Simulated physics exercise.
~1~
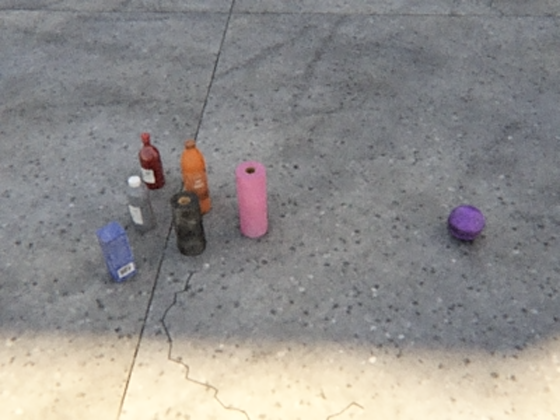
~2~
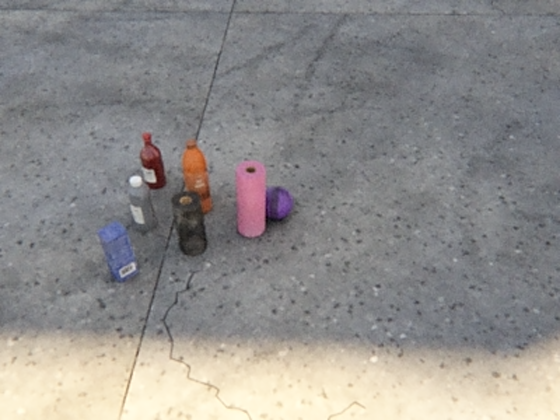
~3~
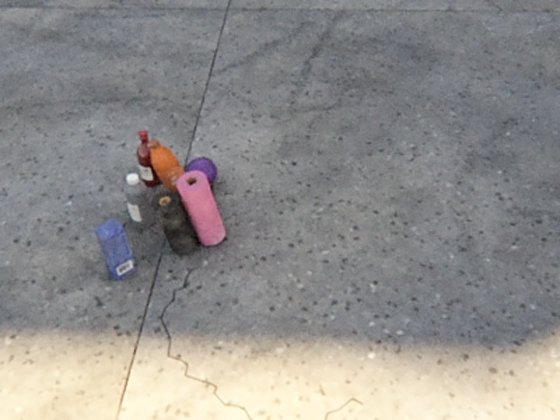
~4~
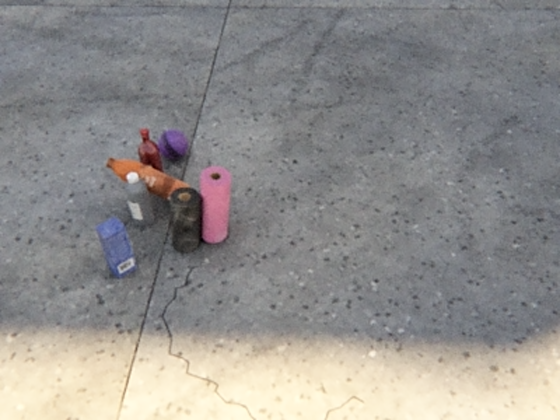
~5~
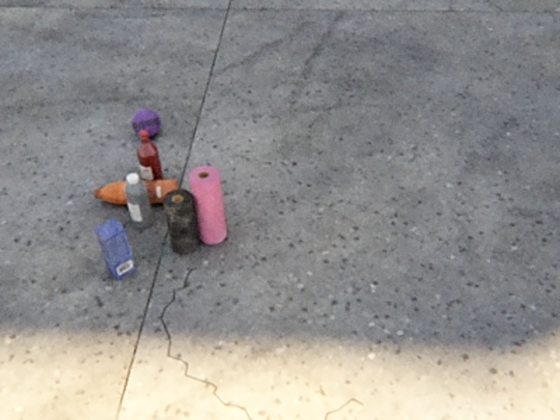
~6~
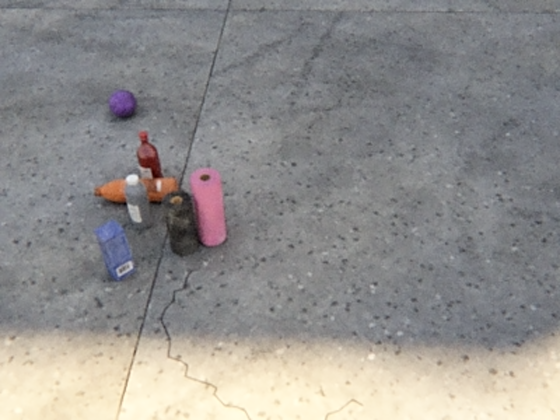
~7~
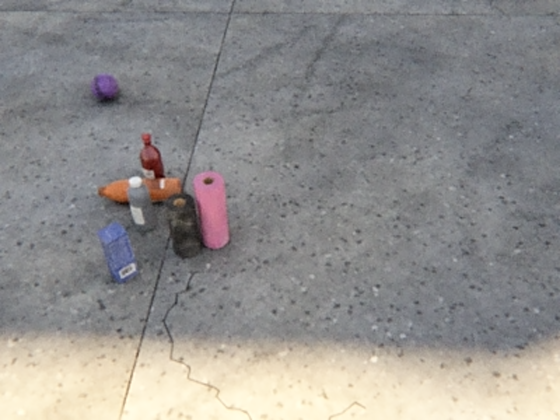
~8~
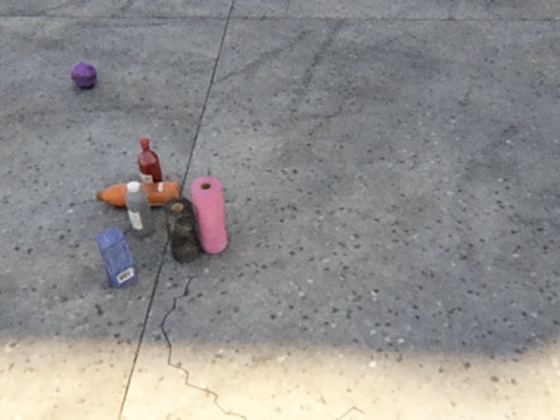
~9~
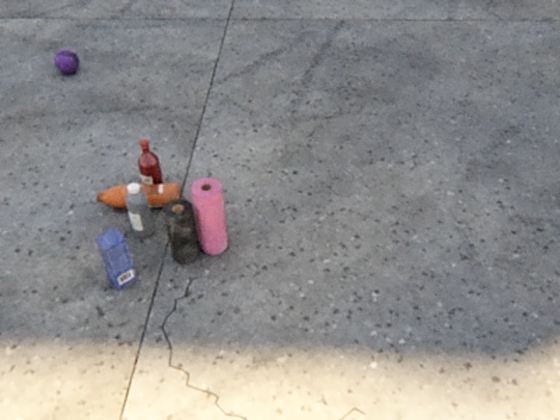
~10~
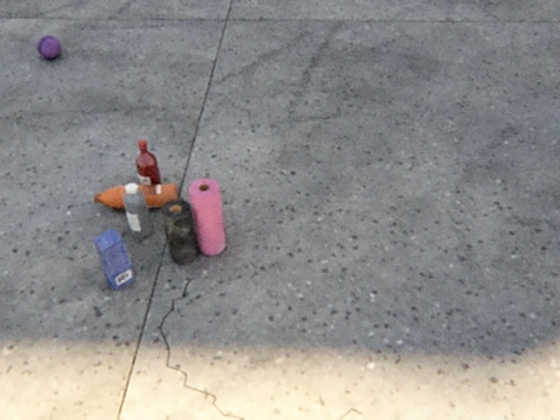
On speckled concrete, a purple ball rolls left into grouped bottles and rolls, toppling the orange bottle before rolling away upper left.
